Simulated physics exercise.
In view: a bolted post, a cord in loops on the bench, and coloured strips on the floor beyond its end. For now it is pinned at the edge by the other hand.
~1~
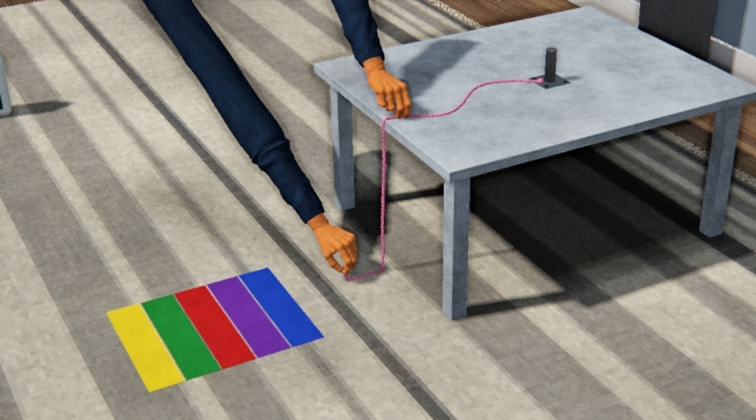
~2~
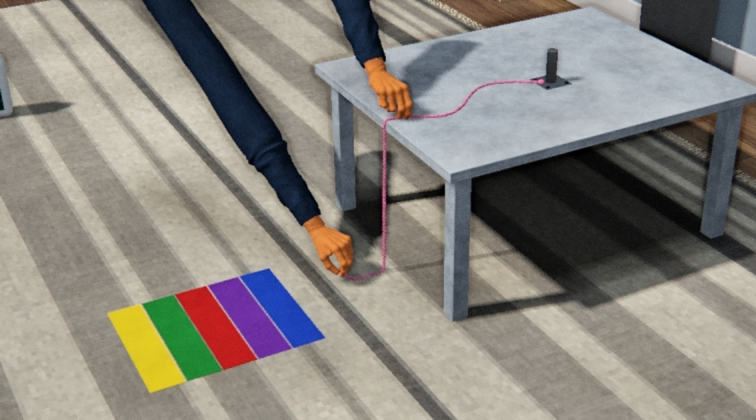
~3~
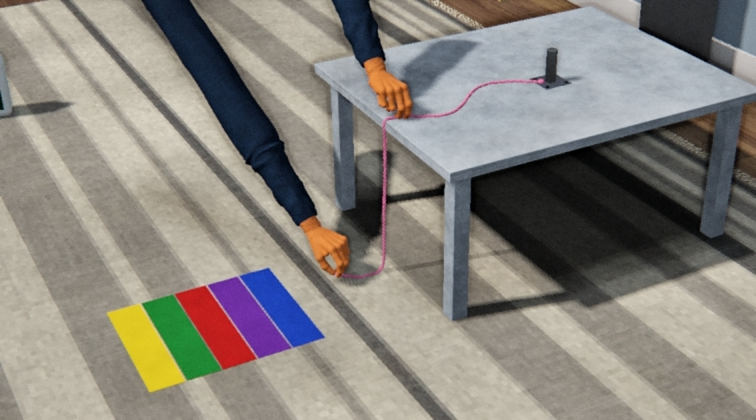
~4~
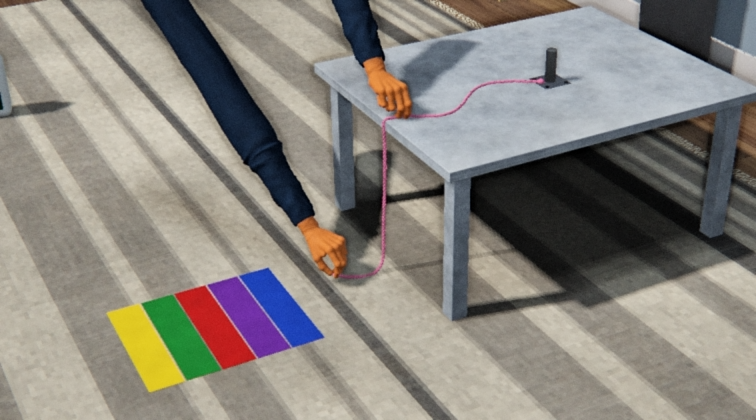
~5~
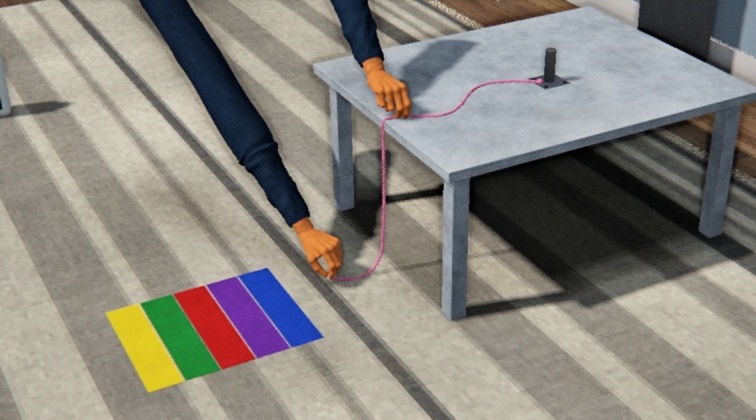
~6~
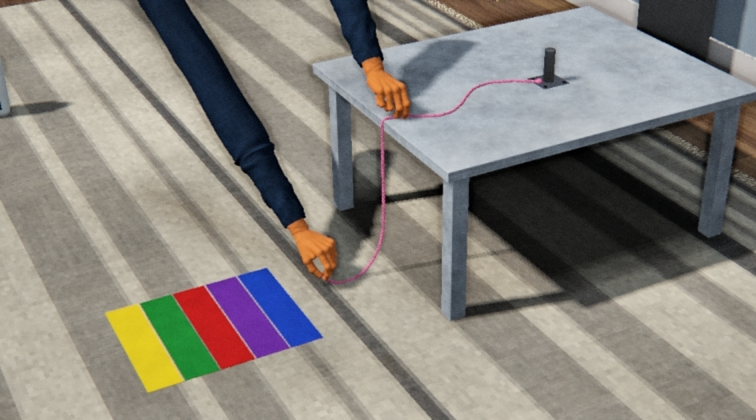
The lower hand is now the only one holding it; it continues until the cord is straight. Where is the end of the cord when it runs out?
Above the red strip.
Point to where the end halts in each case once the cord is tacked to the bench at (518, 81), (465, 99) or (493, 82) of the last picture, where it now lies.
Expect roughly (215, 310) for the first, (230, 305) for the second and (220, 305) for the third.
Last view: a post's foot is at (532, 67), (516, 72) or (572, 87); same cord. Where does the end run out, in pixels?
Approximate places, in that order: (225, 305), (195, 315), (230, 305).
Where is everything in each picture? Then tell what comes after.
In the first picture, end (344, 271); blue (298, 329); purple (264, 339); red (230, 350); green (195, 360); yellow (159, 372).
In the second picture, end (339, 273); cord through (515, 82) (468, 98) (427, 117) (385, 145) (384, 204) (384, 264).
In the third picture, end (336, 274).
In the fourth picture, end (333, 274); cord through (515, 81) (468, 98) (427, 116) (385, 144) (384, 203) (382, 264).
In the fifth picture, end (328, 275).
In the sixth picture, end (323, 277); cord through (513, 81) (466, 98) (425, 116) (383, 144) (384, 203) (370, 264).
Soon after, end near (276, 291); over blue.
After that, end near (235, 303); over purple.
At the stop, end near (210, 310); over red. The red one.
